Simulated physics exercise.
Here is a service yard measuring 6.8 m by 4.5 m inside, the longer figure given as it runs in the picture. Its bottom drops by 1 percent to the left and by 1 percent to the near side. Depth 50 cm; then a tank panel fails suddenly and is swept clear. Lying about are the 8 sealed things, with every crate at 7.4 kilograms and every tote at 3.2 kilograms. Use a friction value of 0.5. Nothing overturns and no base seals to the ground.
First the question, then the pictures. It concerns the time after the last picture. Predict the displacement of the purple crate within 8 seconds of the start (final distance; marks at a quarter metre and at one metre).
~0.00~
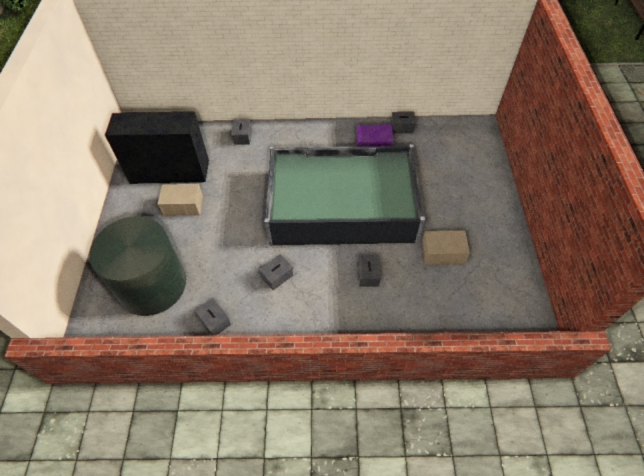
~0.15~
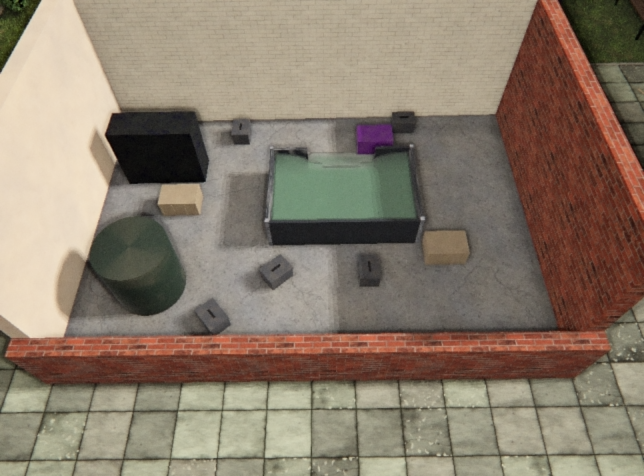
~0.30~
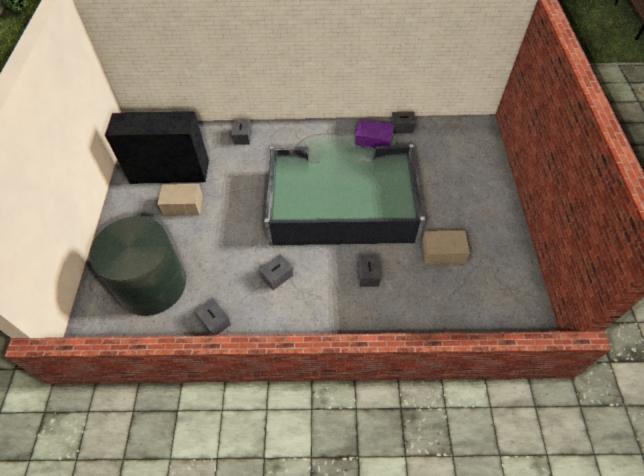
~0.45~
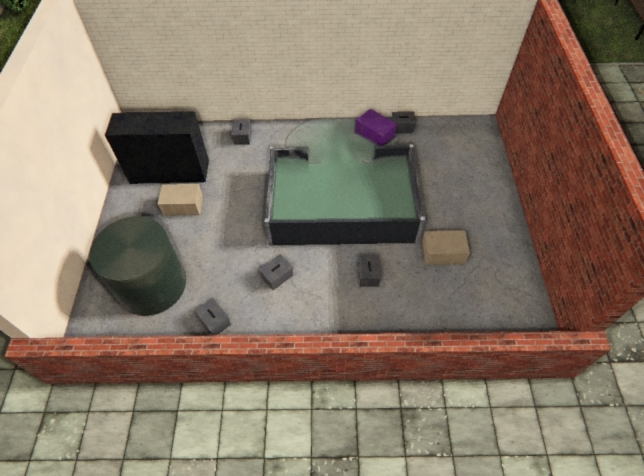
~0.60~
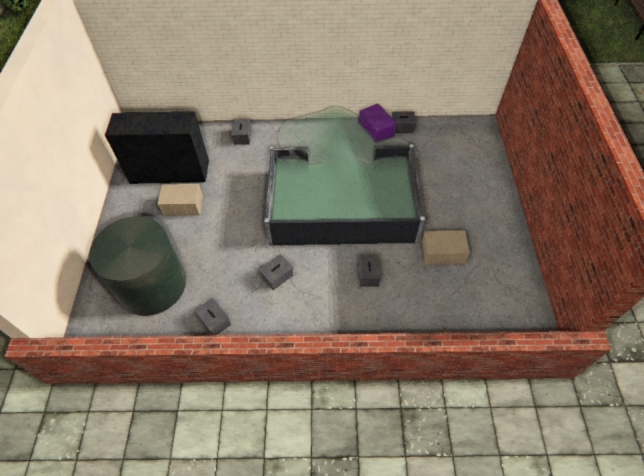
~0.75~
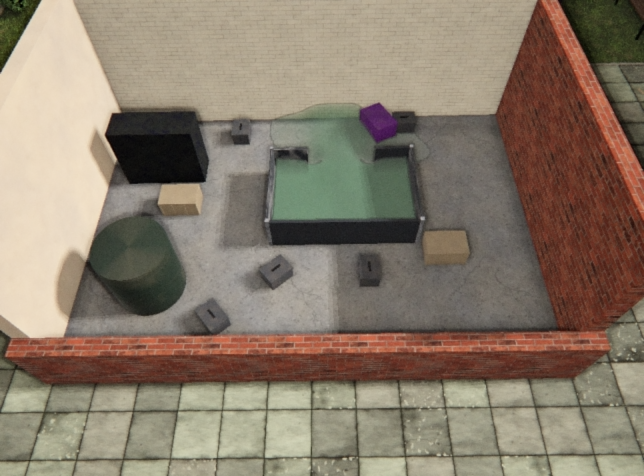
It is left a long distance off.
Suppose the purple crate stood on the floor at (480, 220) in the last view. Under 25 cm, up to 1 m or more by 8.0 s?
In the end it is hauled off.
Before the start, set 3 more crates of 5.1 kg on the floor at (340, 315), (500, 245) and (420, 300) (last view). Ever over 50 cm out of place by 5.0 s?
In that order: Short of it, past it, short of it.
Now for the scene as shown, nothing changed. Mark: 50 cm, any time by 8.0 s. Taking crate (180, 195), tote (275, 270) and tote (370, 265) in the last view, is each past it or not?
Results in listed order: Falls short / falls short / falls short.
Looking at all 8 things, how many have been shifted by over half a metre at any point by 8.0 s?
Answer: 4.
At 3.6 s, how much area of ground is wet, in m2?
19 m2.
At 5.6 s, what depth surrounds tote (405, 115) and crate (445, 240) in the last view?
Depth approx. 4 cm / 3 cm.
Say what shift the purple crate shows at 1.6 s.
Around 80 cm from the start by that time.
After 1.6 s the purple crate is near (425, 137), 0.8 m from its start, aground; 0 afloat.
After 3.6 s the purple crate is near (463, 195), 1.9 m from its start, aground; 1 afloat.
After 5.6 s the purple crate is near (435, 221), 2.0 m from its start, afloat; 3 afloat.
After 8.0 s the purple crate is near (400, 281), 2.9 m from its start, afloat; 5 afloat.
